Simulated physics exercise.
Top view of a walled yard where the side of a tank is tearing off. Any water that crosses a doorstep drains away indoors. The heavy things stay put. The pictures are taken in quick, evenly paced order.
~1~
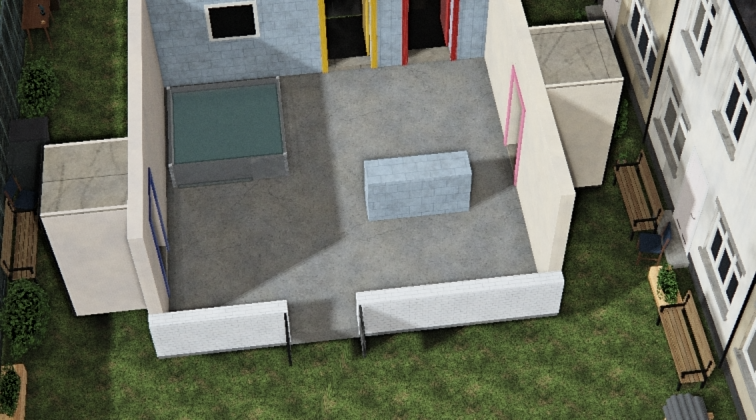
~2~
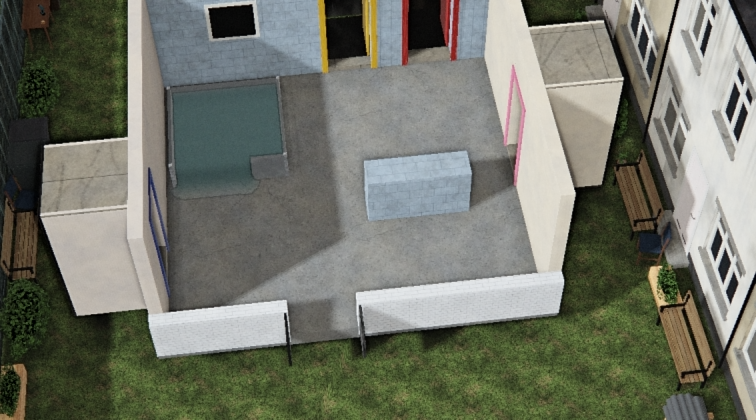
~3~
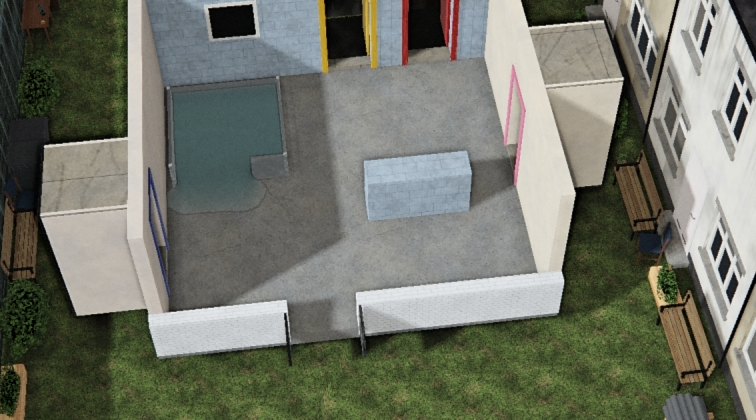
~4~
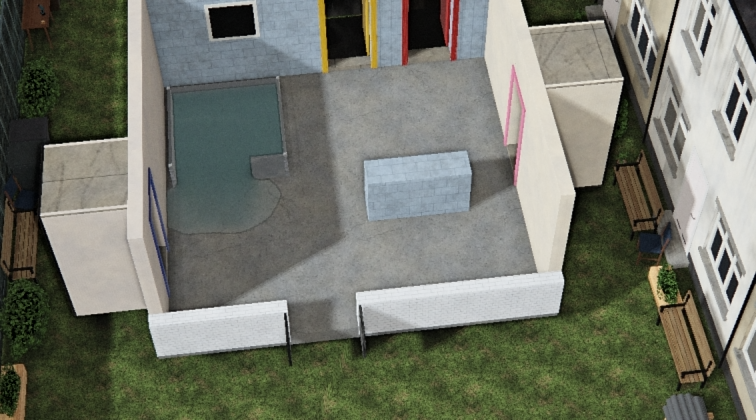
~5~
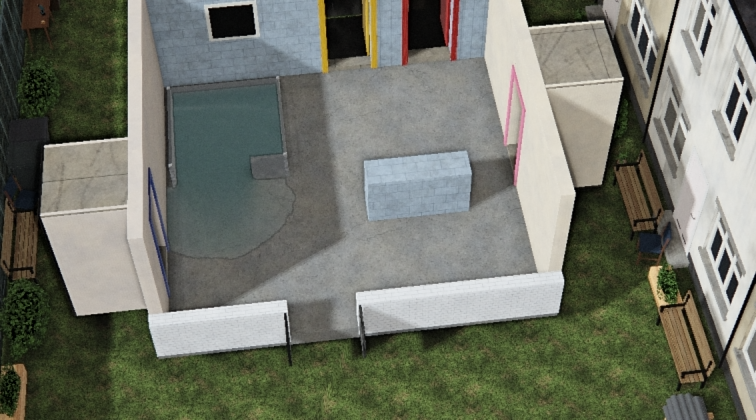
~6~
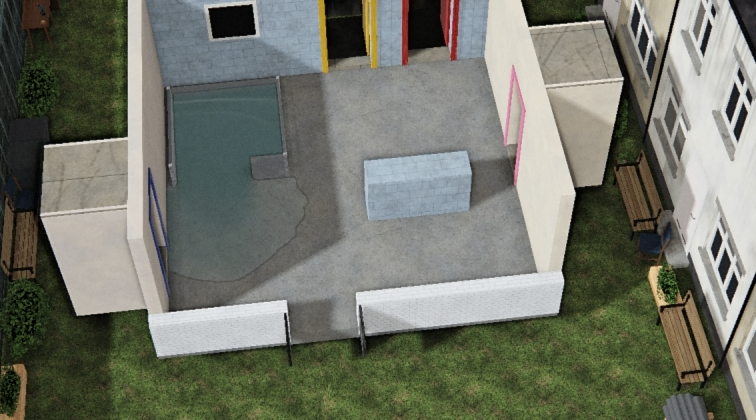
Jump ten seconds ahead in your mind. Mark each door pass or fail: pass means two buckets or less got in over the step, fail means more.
Yellow door - pass, pink door - pass, red door - pass, blue door - pass.
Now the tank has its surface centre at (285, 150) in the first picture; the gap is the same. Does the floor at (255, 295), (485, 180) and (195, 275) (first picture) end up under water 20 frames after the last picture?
Taking the three spots in that order, I'd say drenched, then spared, then drenched.
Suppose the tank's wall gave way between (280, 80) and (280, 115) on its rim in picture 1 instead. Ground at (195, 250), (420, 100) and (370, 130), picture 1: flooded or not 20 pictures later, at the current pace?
Taking the points in order: Unwetted, swamped and swamped.
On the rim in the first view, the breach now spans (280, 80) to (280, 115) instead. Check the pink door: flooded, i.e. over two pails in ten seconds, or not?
As far as I can tell, the pink door surpasses the limit.
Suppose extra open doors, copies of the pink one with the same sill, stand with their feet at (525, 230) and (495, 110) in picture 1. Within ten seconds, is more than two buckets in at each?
Door by door: Ends up above, then ends up below.
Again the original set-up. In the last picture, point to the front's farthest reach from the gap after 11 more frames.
At roughly (354, 316).
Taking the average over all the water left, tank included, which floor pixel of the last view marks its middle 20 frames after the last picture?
Close to pixel (244, 228).
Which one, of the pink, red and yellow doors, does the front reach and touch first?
That is the pink one.
A moment on, water covers 25 % of the floor; the yellow door not reached, the pink door not reached, the red door not reached, the blue door wet at the sill, nothing in.
Next, water covers 25 % of the floor; the yellow door not reached, the pink door not reached, the red door not reached, the blue door wet at the sill, nothing in.
Then, water covers 35 % of the floor; the yellow door not reached, the pink door not reached, the red door not reached, the blue door wet at the sill, nothing in.
Later, water covers 60 % of the floor; the yellow door not reached, the pink door wet at the sill, nothing in, the red door not reached, the blue door wet at the sill, nothing in.
In the end, water covers 90 % of the floor; the yellow door wet at the sill, nothing in, the pink door under two buckets in, the red door wet at the sill, nothing in, the blue door wet at the sill, nothing in.
